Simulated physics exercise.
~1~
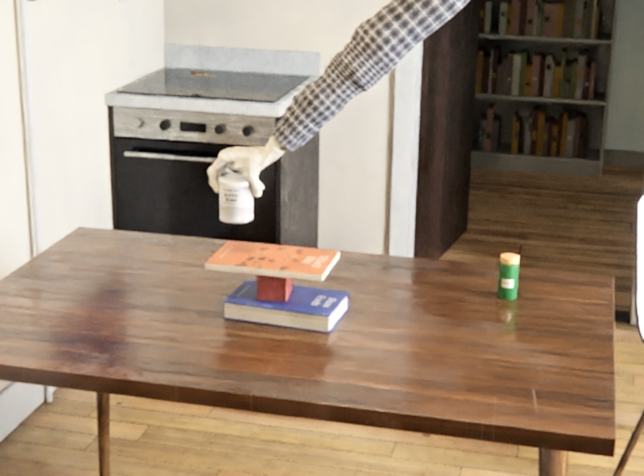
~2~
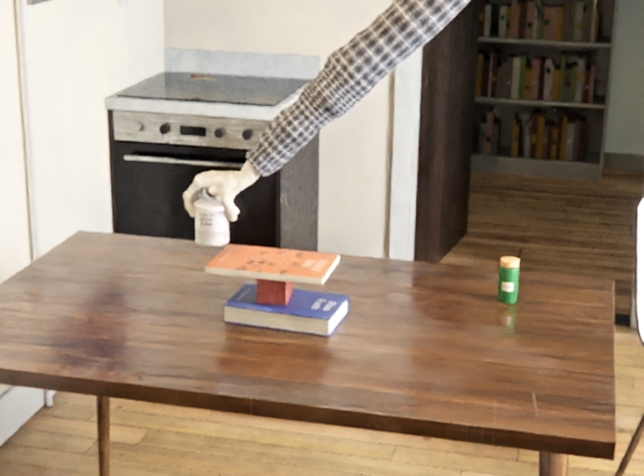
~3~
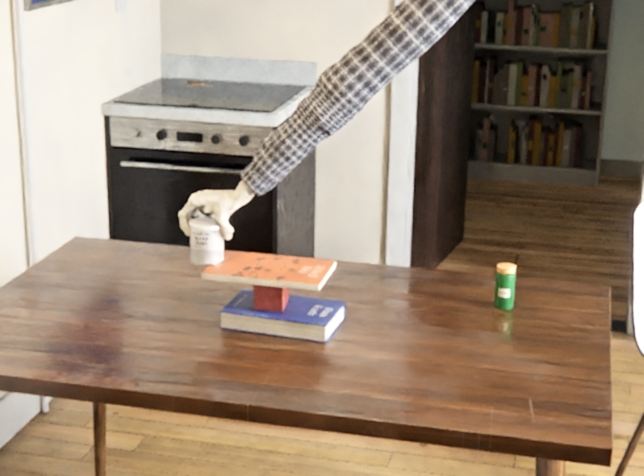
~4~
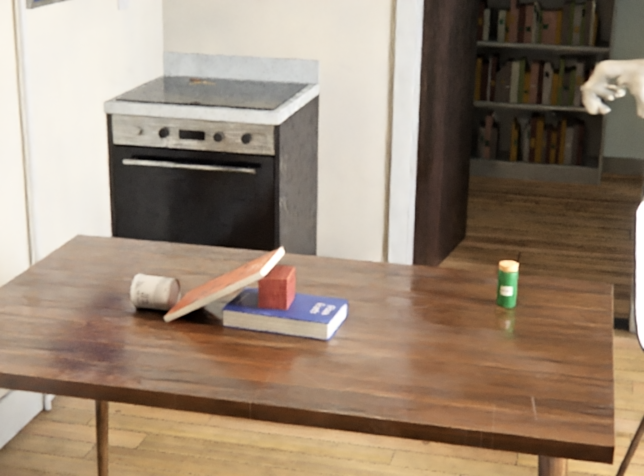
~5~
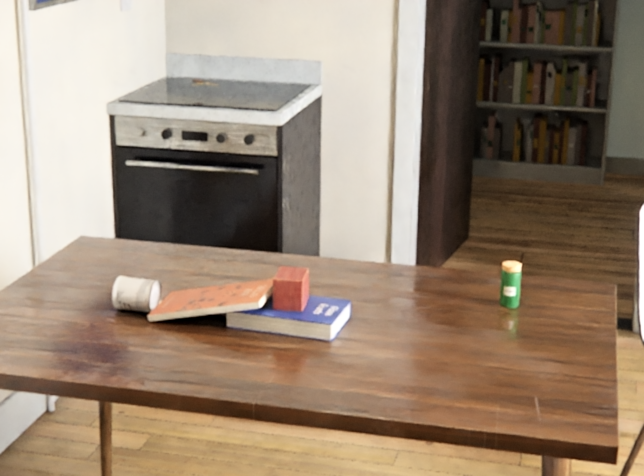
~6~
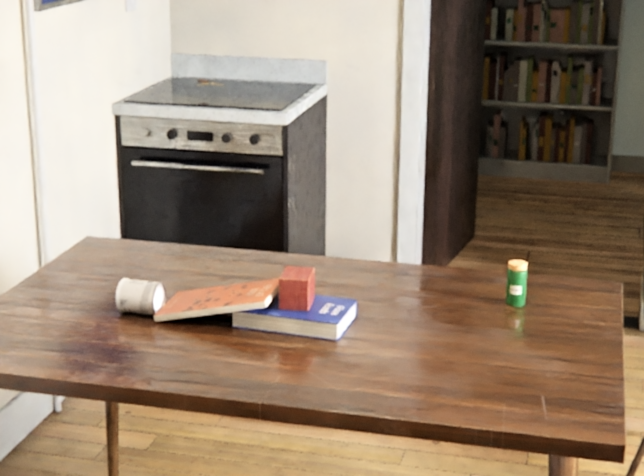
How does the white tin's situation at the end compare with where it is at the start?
At the start the white tin is held upright in the hand above the stack of books. By the end it lies on its side on the table, lower down and to the left of the fallen orange book.
